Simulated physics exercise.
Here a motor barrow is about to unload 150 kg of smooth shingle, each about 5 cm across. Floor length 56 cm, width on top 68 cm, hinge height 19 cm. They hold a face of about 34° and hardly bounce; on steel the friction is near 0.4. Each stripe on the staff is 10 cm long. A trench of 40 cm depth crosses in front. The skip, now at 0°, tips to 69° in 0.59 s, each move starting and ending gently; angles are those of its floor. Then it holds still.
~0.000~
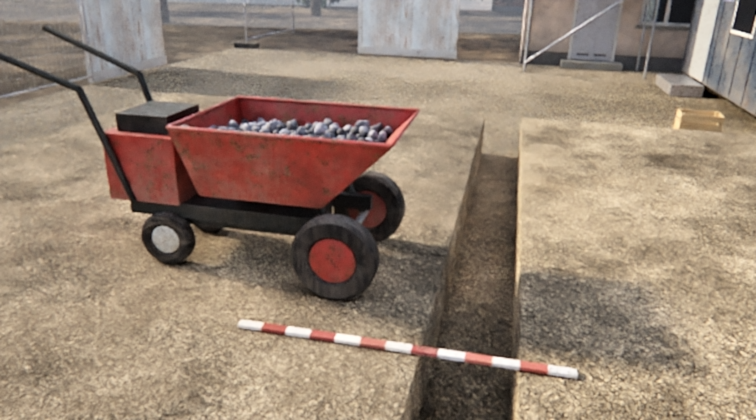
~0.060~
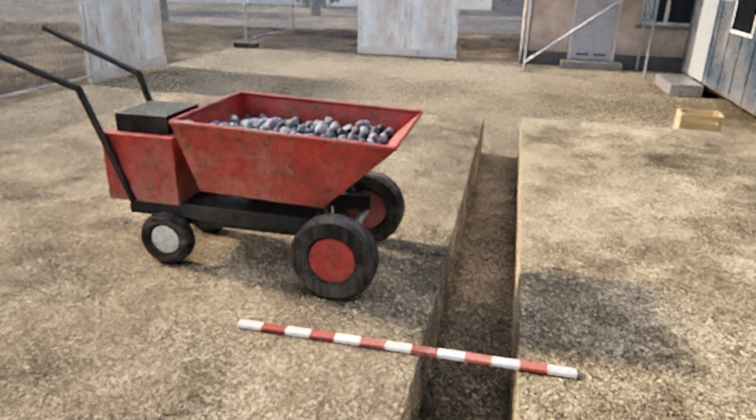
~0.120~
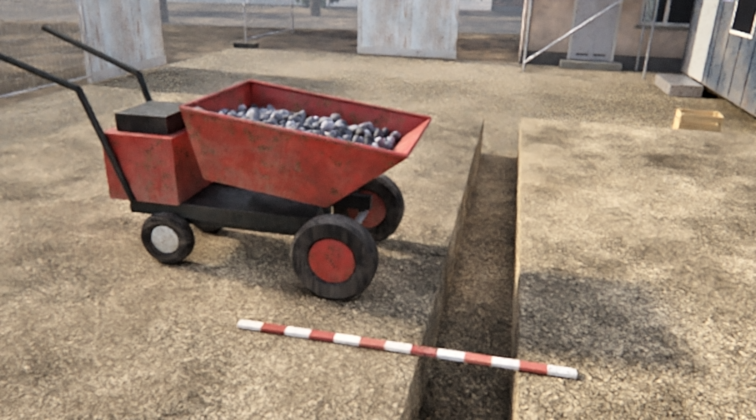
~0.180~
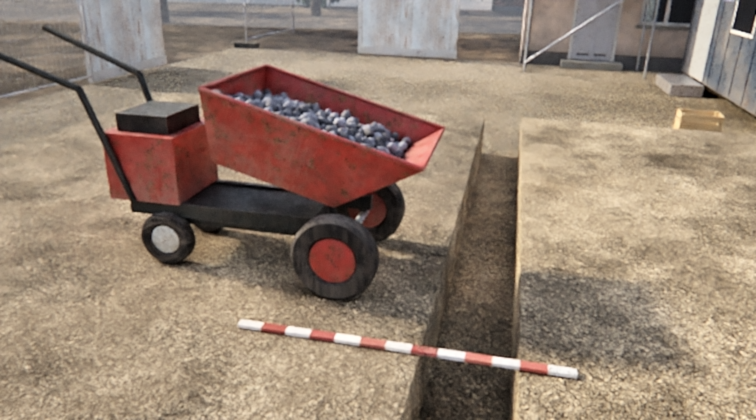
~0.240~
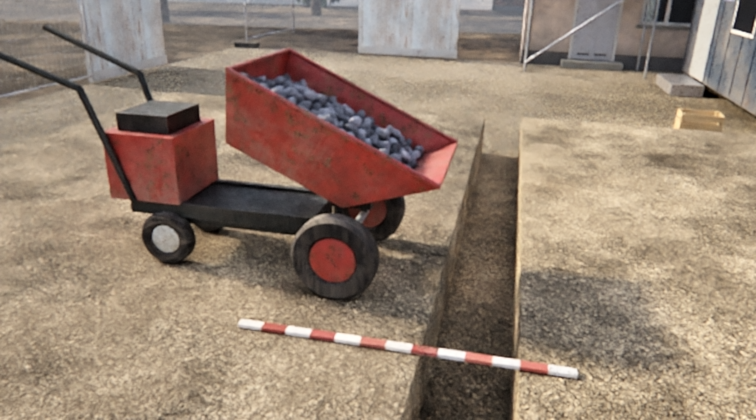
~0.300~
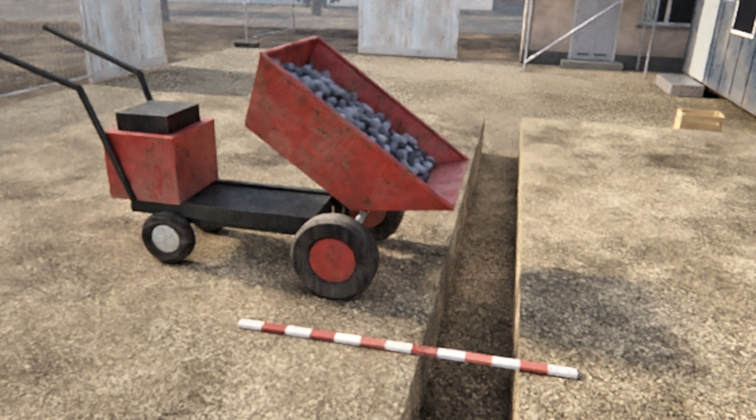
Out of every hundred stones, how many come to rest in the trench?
Close to 44 in a hundred.
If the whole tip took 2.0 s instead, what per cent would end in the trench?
It would be near 65 per cent.
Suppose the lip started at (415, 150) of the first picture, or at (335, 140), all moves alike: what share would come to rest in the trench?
About 25 and 95 per cent.
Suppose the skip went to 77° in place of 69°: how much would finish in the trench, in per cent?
Then about 60 per cent.
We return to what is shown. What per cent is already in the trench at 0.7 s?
Some 15 per cent.
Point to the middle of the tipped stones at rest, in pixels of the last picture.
Around (549, 286).
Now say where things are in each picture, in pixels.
Lip at (391, 147), floor tilted 0°, highest stones at (321, 129), in the first frame.
Lip at (396, 149), floor tilted 2°, highest stones at (273, 125); the stones move at 0.5 m/s on average, in the second frame.
Lip at (407, 157), floor tilted 7°, highest stones at (265, 116); the stones move at 0.9 m/s on average, in the third frame.
Lip at (423, 170), floor tilted 15°, highest stones at (265, 101); the stones move at 1.3 m/s on average, in the fourth frame.
Lip at (440, 187), floor tilted 25°, highest stones at (278, 84); the stones move at 1.5 m/s on average, in the fifth frame.
Lip at (454, 209), floor tilted 35°, highest stones at (303, 72); the stones move at 1.6 m/s on average, in the sixth frame.
After 0.4 s the floor is at 58°; 100 % in the skip; the foremost stones are at (450, 220).
After 0.7 s the floor is at 69°; 79 % in the skip, 16 % in the trench, 5 % past the trench; the foremost stones are at (541, 284).
After 1.0 s the floor is at 69°; 10 % in the skip, 35 % in the trench, 55 % past the trench; the foremost stones are past the picture's edge.
After 3.0 s the floor is at 69°; 0 % in the skip, 44 % in the trench, 56 % past the trench; the foremost stones are past the picture's edge.
